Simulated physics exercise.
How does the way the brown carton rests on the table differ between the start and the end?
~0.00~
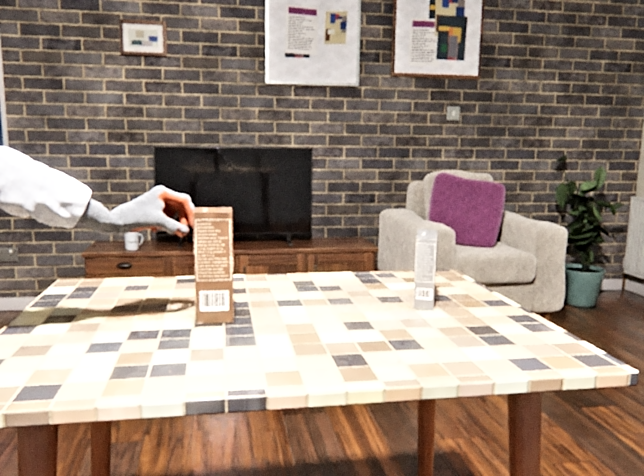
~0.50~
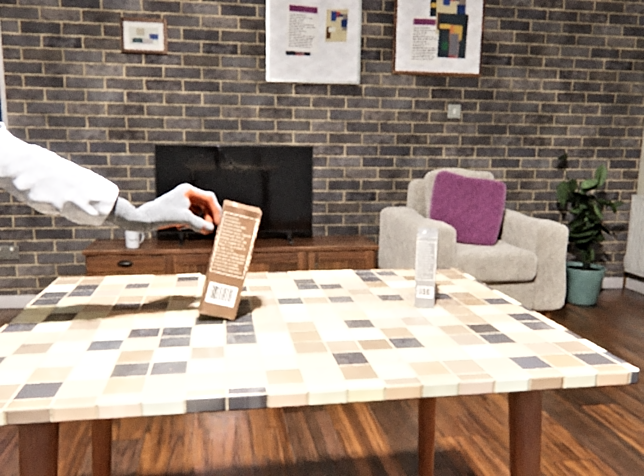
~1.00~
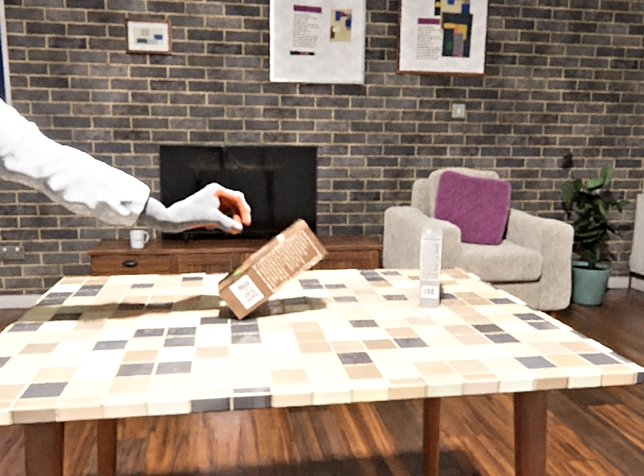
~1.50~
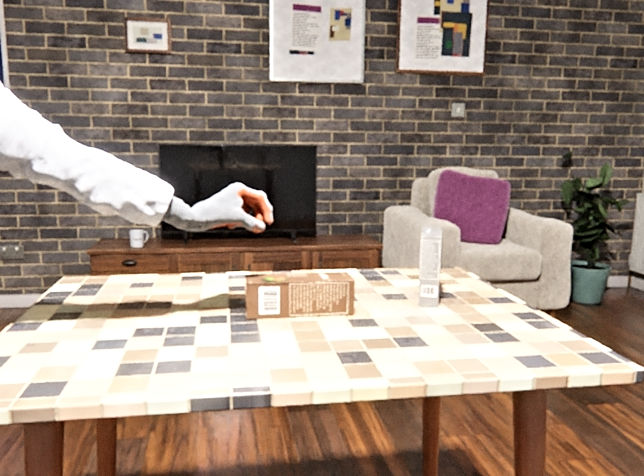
At the start the brown carton stands upright on the table, and at the end it is lying on its side.
A hand in a white sleeve reached in from the left and pushed the top of a tall brown carton on a tiled table, and it tipped to the right and ended up on its side, while a pale packet nearby stayed standing.
